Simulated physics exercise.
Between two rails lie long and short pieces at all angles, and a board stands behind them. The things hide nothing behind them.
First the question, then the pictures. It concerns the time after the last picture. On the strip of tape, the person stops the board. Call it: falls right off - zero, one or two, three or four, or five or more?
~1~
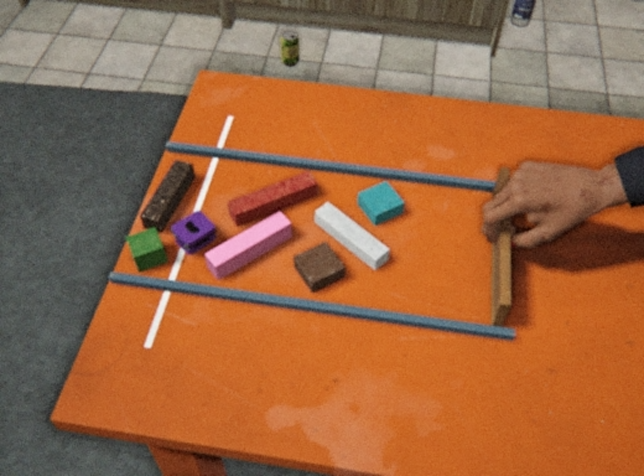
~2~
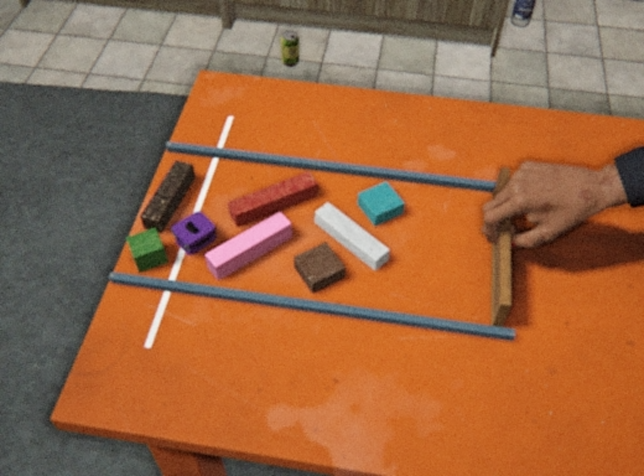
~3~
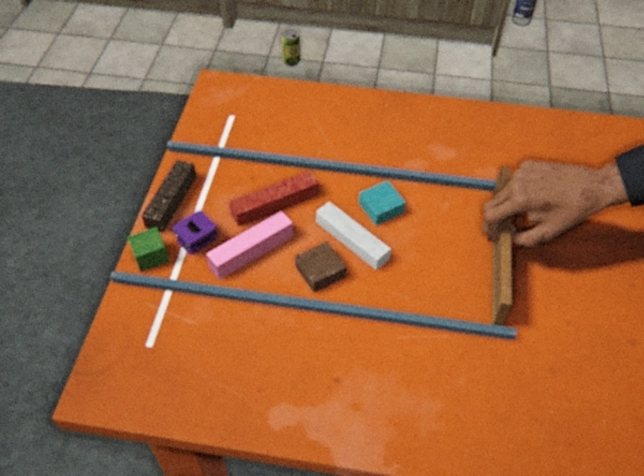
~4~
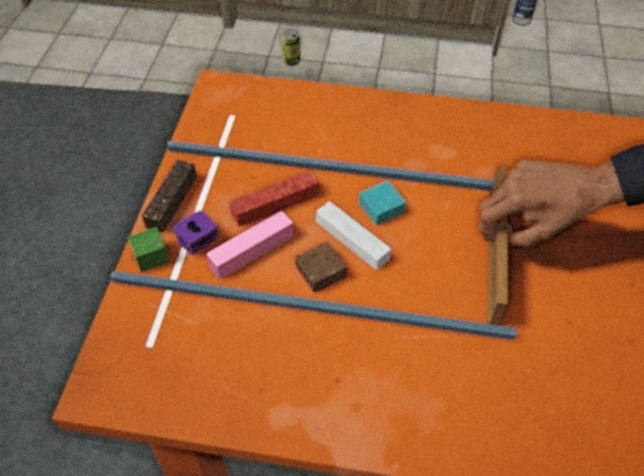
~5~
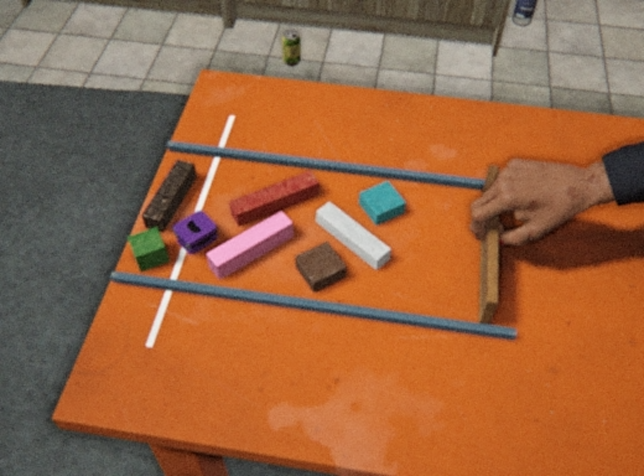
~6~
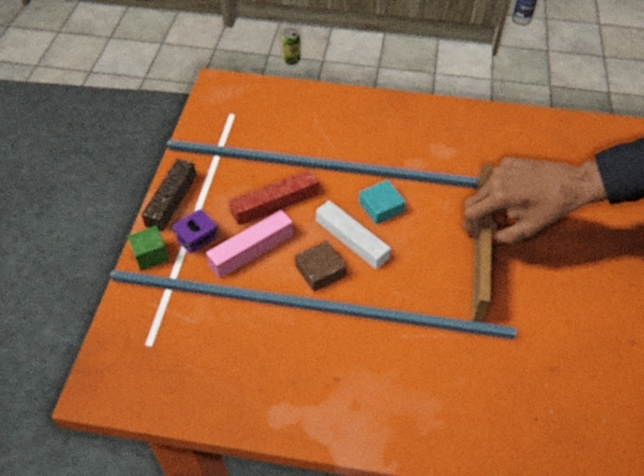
Call: Three or four.
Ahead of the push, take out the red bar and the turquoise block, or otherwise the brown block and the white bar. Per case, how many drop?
That makes 3 fallen, then 1 fallen in the other try.
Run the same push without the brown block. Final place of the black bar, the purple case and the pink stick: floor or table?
Taking them one by one, the black bar drops away, the purple case drops away and the pink stick holds its spot.
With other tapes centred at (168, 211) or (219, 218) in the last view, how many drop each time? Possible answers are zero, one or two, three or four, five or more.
In turn: Five or over; 1 or 2.
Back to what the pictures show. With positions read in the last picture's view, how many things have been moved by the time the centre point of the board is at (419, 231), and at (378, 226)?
The counts are 0 and 2.
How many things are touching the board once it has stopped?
3 end up touching it.
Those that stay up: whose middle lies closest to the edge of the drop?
Closest at the end: The pink stick.
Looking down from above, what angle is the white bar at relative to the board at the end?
Angle: Close to 25 degrees.
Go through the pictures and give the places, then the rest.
In the first picture, black bar (169, 195); green block (147, 250); purple case (195, 234); board (501, 244); tape (195, 217).
In the second picture, green block (147, 250); pink stick (250, 245).
In the third picture, purple case (196, 234); red bar (275, 198).
In the fourth picture, black bar (170, 195); turquoise block (382, 203).
In the fifth picture, green block (149, 249); white bar (352, 235).
In the sixth picture, black bar (170, 194); green block (148, 248); purple case (196, 233); board (482, 240); tape (196, 215).
A little later, none off yet; black bar at rest near (170, 194); green block at rest near (148, 248); purple case at rest near (196, 233).
Next, none off yet; black bar at rest near (170, 194); green block at rest near (148, 248); purple case at rest near (195, 232).
When it is over, the number that fall off is three or four; down, red bar, purple case, green block and black bar.
